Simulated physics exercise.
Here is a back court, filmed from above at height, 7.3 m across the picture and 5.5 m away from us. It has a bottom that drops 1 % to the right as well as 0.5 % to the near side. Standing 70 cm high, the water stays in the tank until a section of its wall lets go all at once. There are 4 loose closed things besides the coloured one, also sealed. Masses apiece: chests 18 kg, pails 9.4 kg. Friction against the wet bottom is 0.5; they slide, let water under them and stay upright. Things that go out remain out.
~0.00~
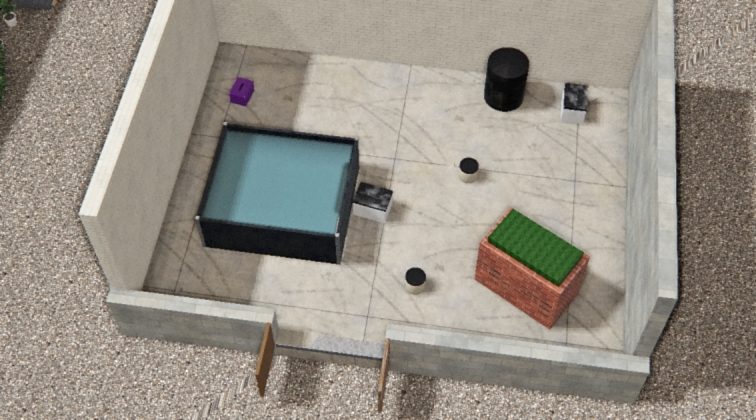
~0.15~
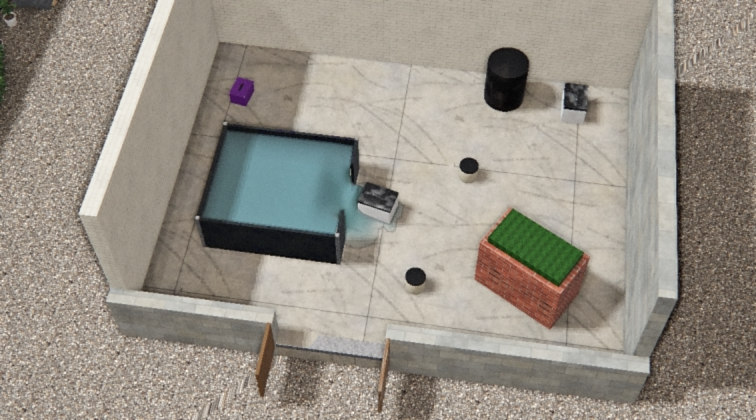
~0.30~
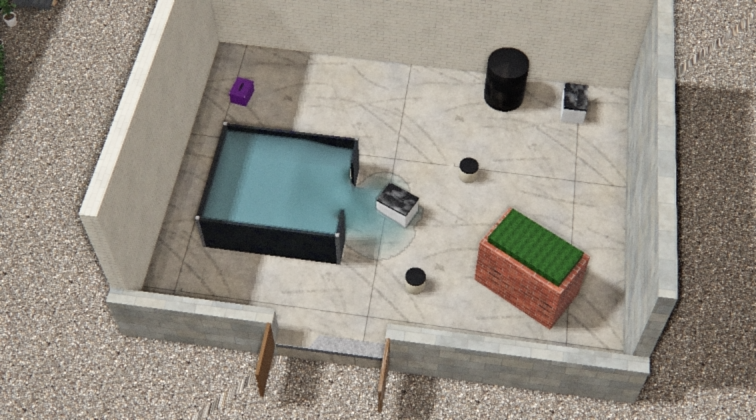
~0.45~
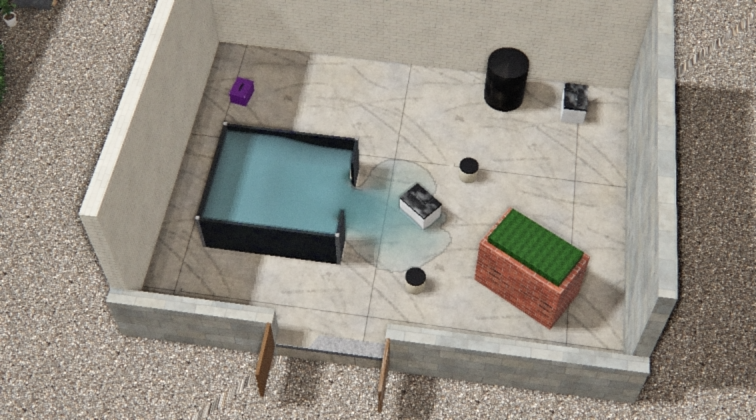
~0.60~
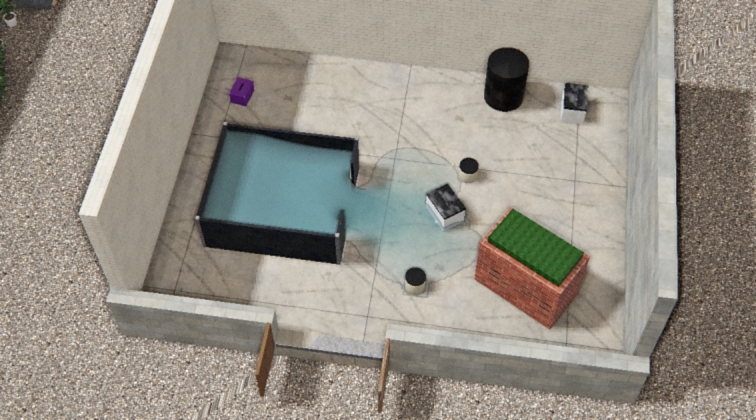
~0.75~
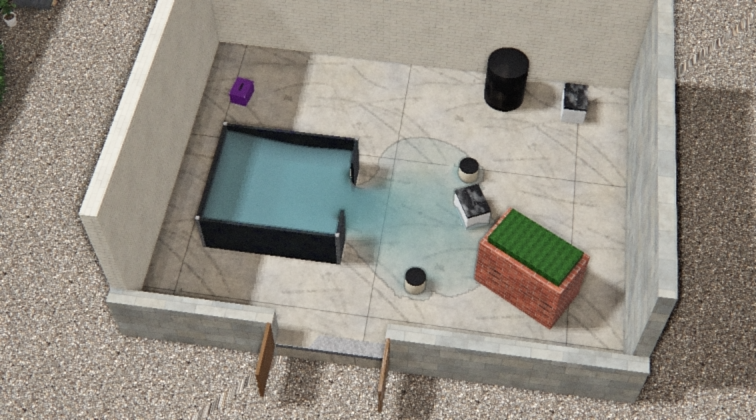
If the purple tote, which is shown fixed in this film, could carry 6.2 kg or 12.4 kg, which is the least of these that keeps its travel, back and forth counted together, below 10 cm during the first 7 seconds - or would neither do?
6.2 kg already does it.
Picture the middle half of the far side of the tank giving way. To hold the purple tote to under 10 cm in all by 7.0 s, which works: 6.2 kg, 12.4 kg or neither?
Result: Both masses insufficient.
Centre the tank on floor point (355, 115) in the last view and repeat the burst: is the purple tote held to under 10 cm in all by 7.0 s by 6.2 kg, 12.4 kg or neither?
Then, in short, the light one works.
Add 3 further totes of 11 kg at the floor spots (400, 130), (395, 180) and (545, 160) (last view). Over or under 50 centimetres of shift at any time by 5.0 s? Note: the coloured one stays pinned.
Within it, beyond it, beyond it.
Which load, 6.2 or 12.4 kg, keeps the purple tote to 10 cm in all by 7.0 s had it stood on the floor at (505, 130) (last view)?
Short version: Not even the heavier.
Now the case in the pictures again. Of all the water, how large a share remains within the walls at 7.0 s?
Around 100 per cent of the water is still in there.
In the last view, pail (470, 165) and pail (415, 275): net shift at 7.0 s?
Displacement: 140 cm, then 80 cm.
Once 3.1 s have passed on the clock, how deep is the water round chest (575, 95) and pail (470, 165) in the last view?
First roughly 15 cm, second roughly 12 cm.
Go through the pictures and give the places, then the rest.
In the first picture, the purple tote at (241, 87), on the bottom; water covers 3.7 m2; 0 of 5 have shifted.
In the second picture, the purple tote at (241, 87), on the bottom; water covers 4.1 m2; 1 of 5 have shifted.
In the third picture, the purple tote at (241, 87), on the bottom; water covers 4.9 m2; 1 of 5 have shifted.
In the fourth picture, the purple tote at (241, 87), on the bottom; 6.1 m2 under water; 1 of 5 have shifted.
In the fifth picture, the purple tote at (241, 87), on the bottom; 7.4 m2 under water; 1 of 5 have shifted.
In the sixth picture, the purple tote at (241, 87), on the bottom; water covers 8.7 m2; 1 of 5 have shifted.
After 1.4 s the purple tote would be 0 cm from its start with 6.2 kg and 0 cm from its start with 12.4 kg; 0 cm of water round it then.
After 3.1 s the purple tote would be 0 cm from its start with 6.2 kg and 0 cm from its start with 12.4 kg; 0 cm of water round it then.
After 4.9 s the purple tote would be 0 cm from its start with 6.2 kg and 0 cm from its start with 12.4 kg; 0 cm of water round it then.
After 7.0 s the purple tote would be 0 cm from its start with 6.2 kg and 0 cm from its start with 12.4 kg; 0 cm of water round it then.
